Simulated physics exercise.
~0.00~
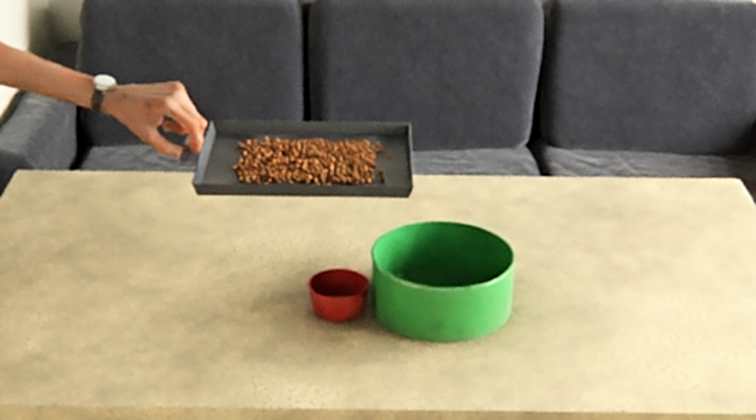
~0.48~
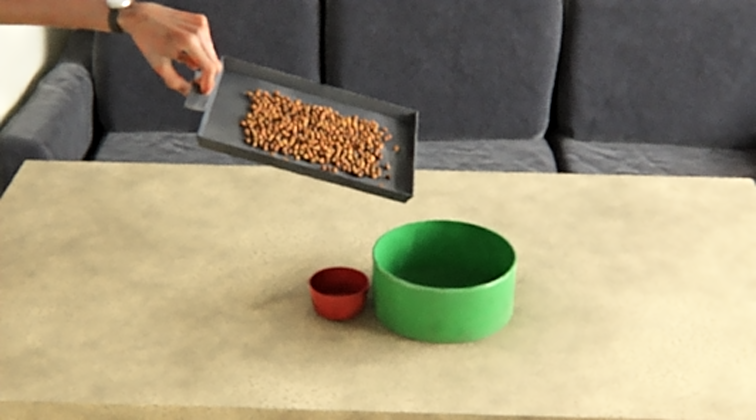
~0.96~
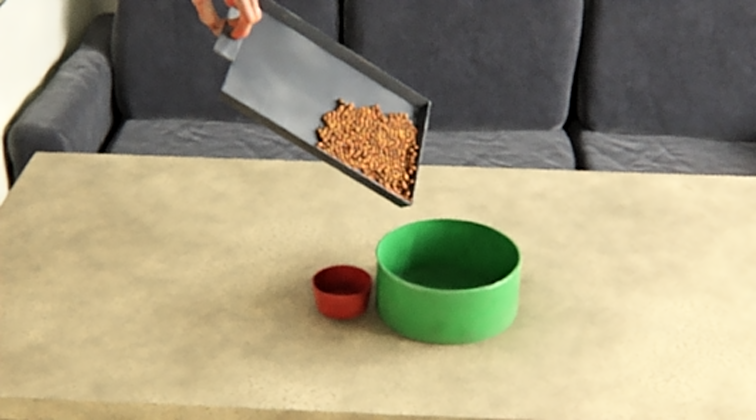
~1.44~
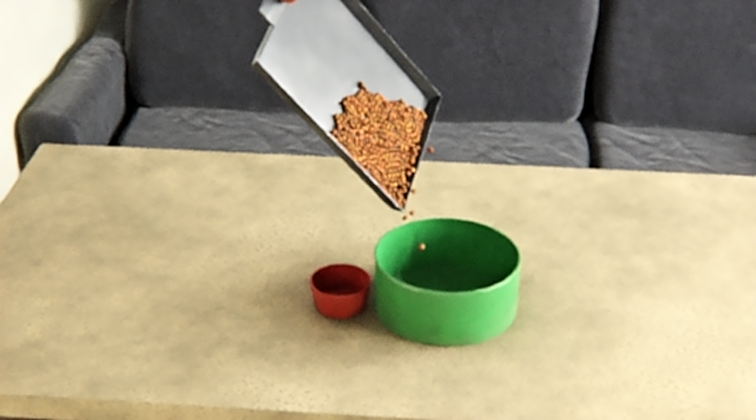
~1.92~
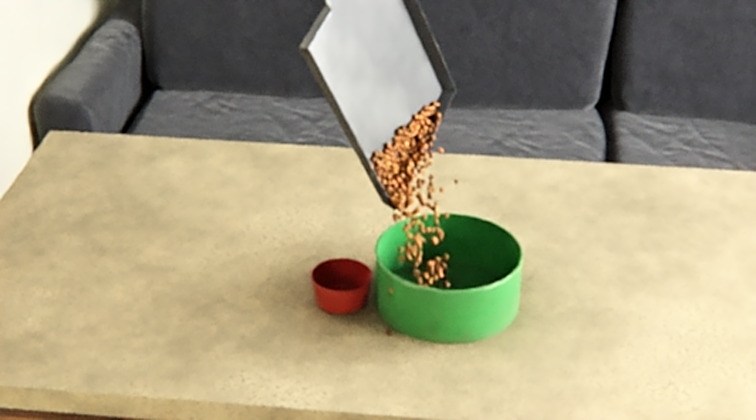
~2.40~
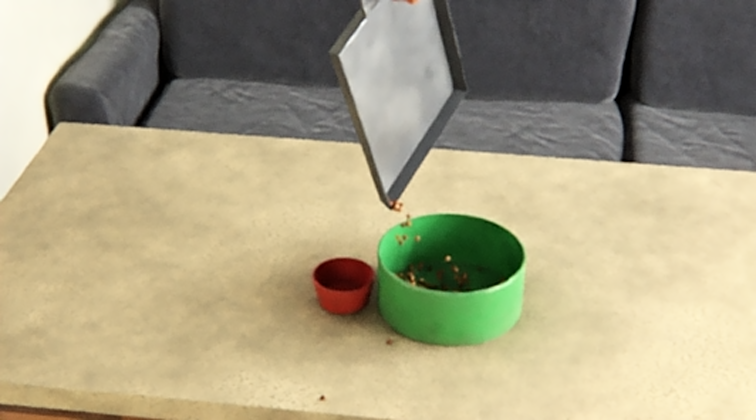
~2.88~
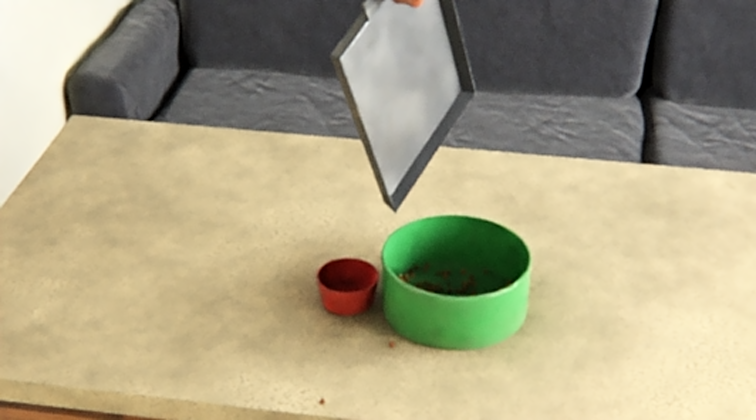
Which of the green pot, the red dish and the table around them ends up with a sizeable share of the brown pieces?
Only the green pot does, as practically all the pieces land in it. The red dish stays empty and hardly anything ends up on the table.
